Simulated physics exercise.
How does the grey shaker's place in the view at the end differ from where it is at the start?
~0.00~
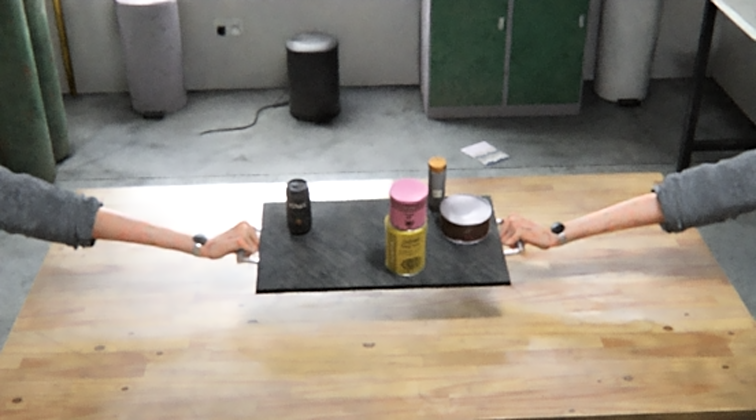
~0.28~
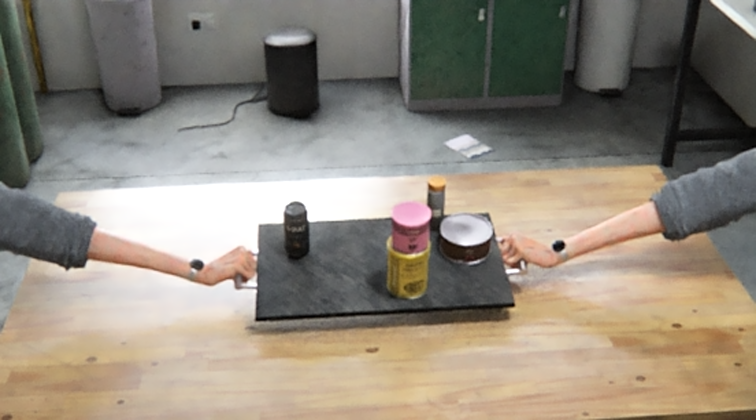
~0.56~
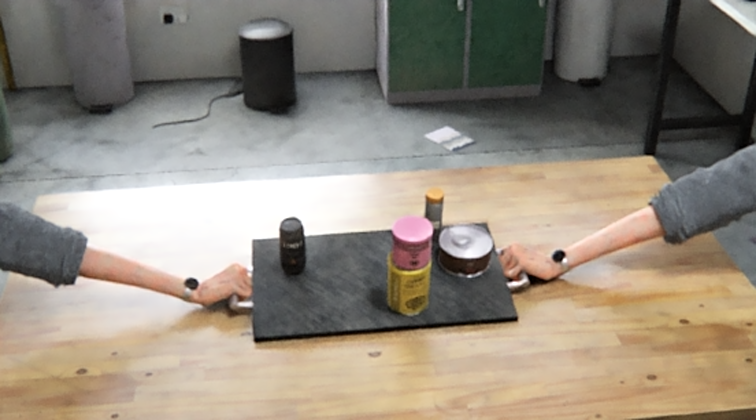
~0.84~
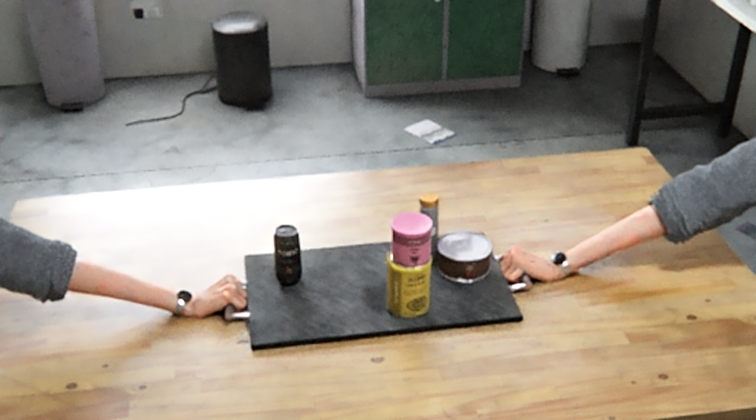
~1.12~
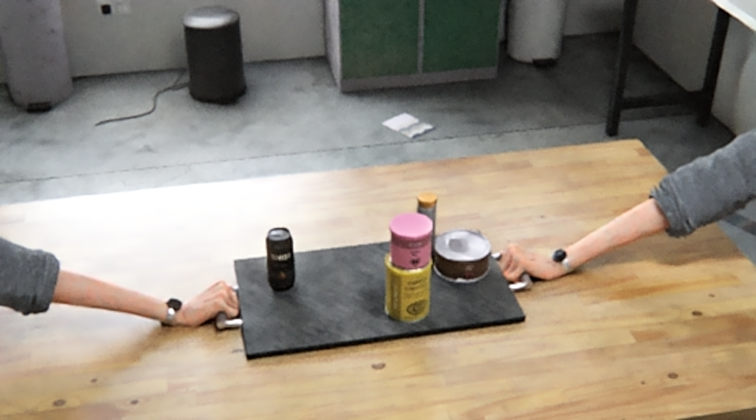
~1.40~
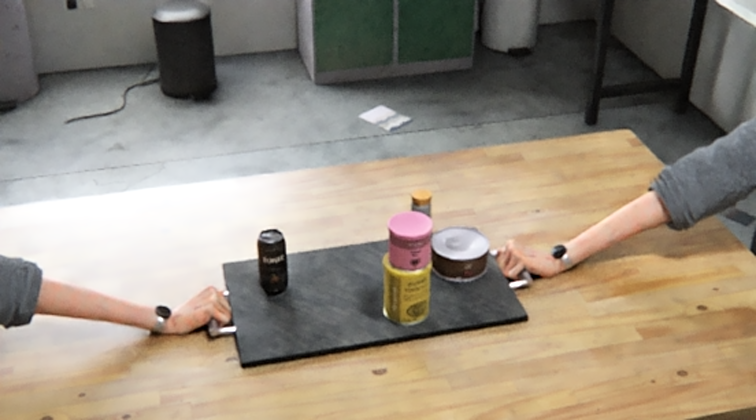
At the end the grey shaker appears slightly lower and a little further to the left than at the start.
